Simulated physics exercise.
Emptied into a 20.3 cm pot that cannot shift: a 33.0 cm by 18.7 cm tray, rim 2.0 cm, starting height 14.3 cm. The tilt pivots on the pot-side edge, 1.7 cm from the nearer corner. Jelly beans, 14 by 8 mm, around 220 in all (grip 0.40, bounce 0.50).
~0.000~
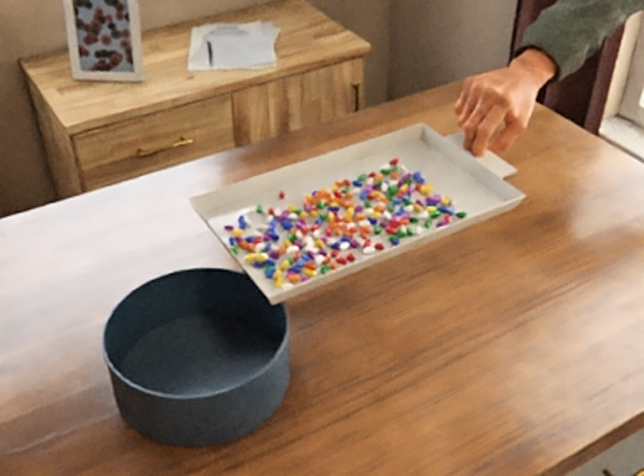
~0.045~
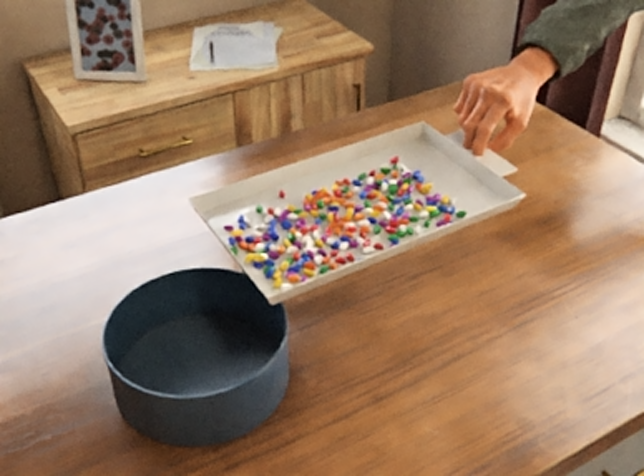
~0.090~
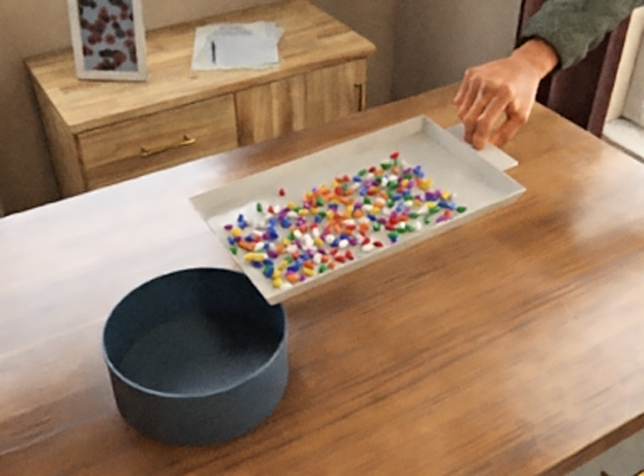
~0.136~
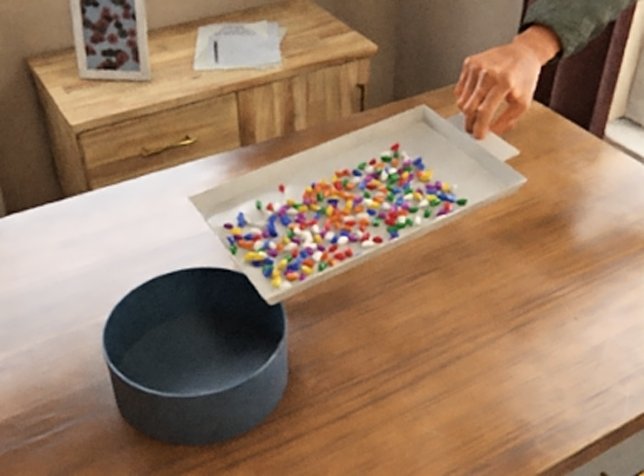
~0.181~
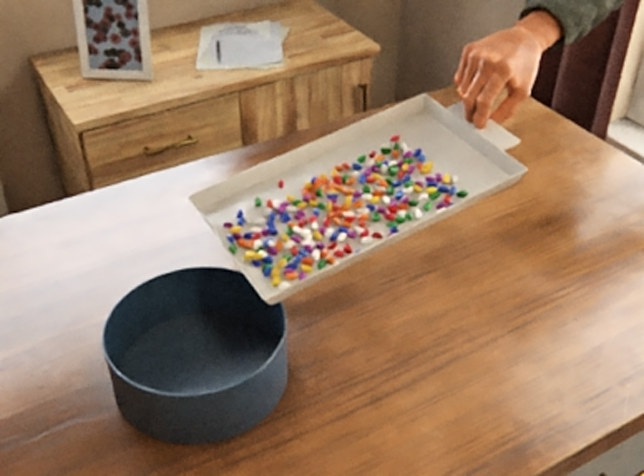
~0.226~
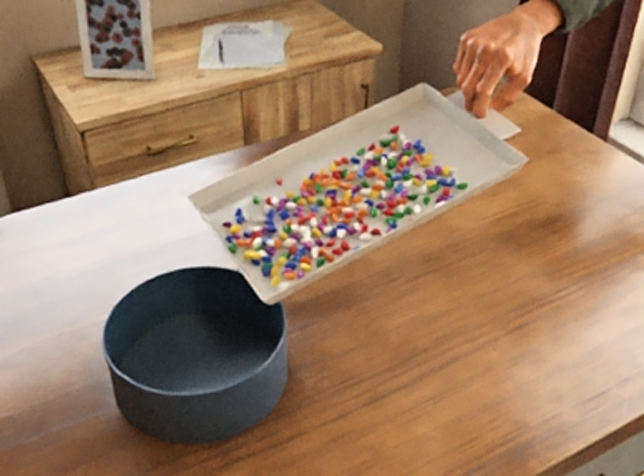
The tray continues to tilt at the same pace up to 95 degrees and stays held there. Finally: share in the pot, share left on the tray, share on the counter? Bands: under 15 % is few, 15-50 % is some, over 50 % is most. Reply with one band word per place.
Pot most, tray few, counter few.
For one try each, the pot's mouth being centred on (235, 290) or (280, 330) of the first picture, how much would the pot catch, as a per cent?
That gives roughly 60 per cent and then 75 per cent.
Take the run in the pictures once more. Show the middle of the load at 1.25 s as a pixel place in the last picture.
Around (223, 303).
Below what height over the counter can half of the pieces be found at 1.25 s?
About 12 centimetres.
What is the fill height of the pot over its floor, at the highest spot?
Measured height: Approx. 2.0 cm.
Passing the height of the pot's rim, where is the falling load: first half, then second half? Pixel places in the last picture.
Earlier half at about (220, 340), later half at about (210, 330) in pixels.
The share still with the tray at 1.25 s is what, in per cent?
50%, roughly.
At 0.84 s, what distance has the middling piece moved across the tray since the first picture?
Roughly 11 cm.
After 0.84 s, tilt 51 degrees; the tray holds 100 %, the pot 0 %.
Then, at 1.25 s, tilt 77 degrees; the tray holds 50 %, the pot 45 %.
Then, at 1.74 s, tilt 95 degrees; the tray holds 0 %, the pot 95 %.
In the end, at 2.5 s, pot 95 %, tray 0 %, counter 5 %.
